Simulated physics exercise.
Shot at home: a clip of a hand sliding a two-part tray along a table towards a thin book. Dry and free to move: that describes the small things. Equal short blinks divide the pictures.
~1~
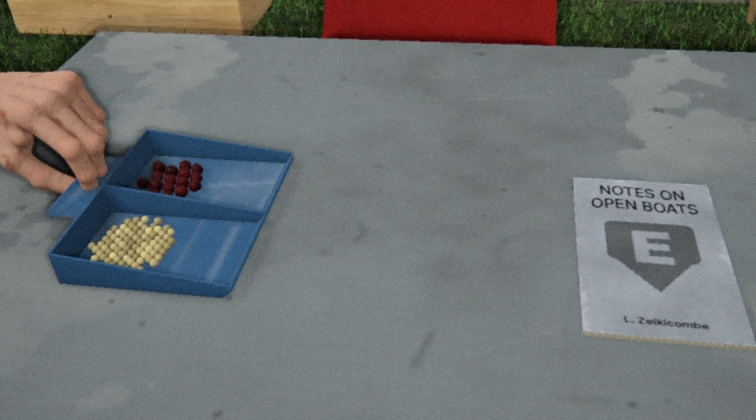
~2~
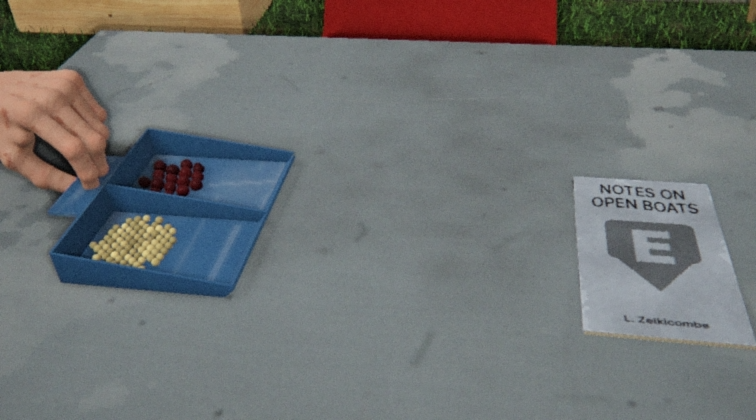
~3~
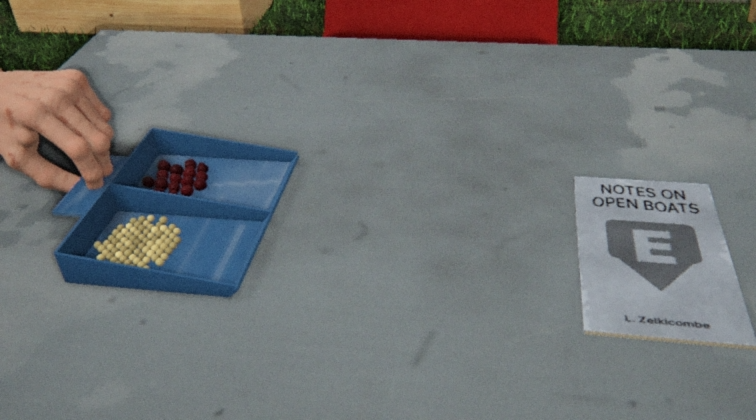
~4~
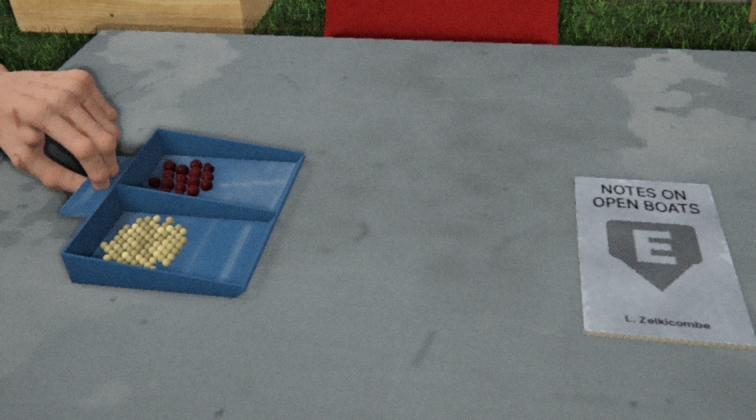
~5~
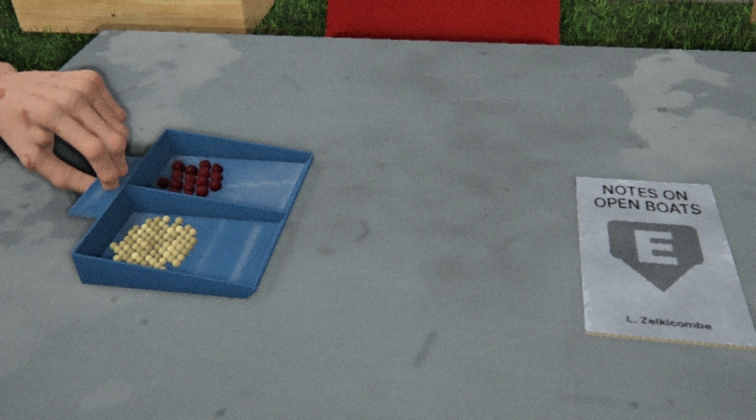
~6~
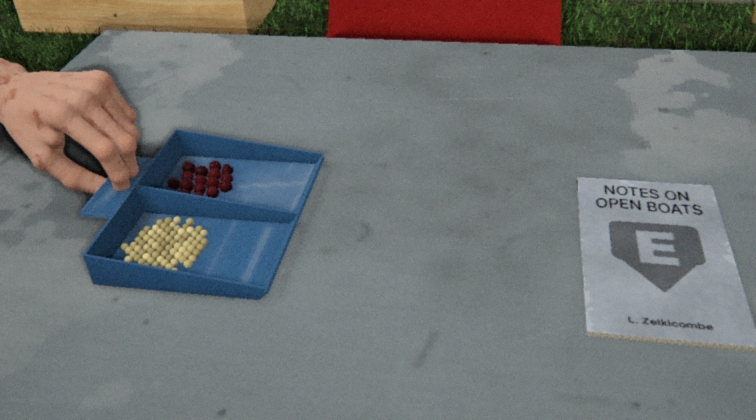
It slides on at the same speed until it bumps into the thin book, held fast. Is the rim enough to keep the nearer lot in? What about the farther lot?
As it turns out, the nearer lot stays behind the rim, the farther lot stays behind the rim.
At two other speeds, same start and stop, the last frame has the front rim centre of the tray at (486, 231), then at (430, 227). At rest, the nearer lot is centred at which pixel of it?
Lab note: Resting centre (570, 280) for the first pace, (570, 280) for the second.
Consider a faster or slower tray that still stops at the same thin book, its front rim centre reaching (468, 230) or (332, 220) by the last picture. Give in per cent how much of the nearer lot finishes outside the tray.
Roughly 20 percent in the first try and roughly 0 percent in the second.
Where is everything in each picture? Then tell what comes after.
In the first frame, front rim at (266, 216), at rest; thin book at (660, 291); nearer lot at (132, 244), many soya beans; farther lot at (170, 180), a few dried cherries.
In the second frame, front rim at (267, 215), hardly any of the way covered; farther lot at (171, 179).
In the third frame, front rim at (271, 215), hardly any of the way covered; nearer lot at (138, 243).
In the fourth frame, front rim at (278, 216), hardly any of the way covered; farther lot at (181, 179).
In the fifth frame, front rim at (288, 216), a small part of the way covered; nearer lot at (154, 244).
In the sixth frame, front rim at (299, 217), a small part of the way covered; thin book at (664, 292); nearer lot at (165, 244); farther lot at (200, 180).
Then, 0.70 s past the last view, tray still sliding, front rim near (428, 227); nearer lot all inside; farther lot all inside.
Then, 1.51 s past the last view, tray stopped at the thin book; nearer lot all inside; farther lot all inside.
Finally, tray stopped at the thin book; nearer lot all inside; farther lot all inside.
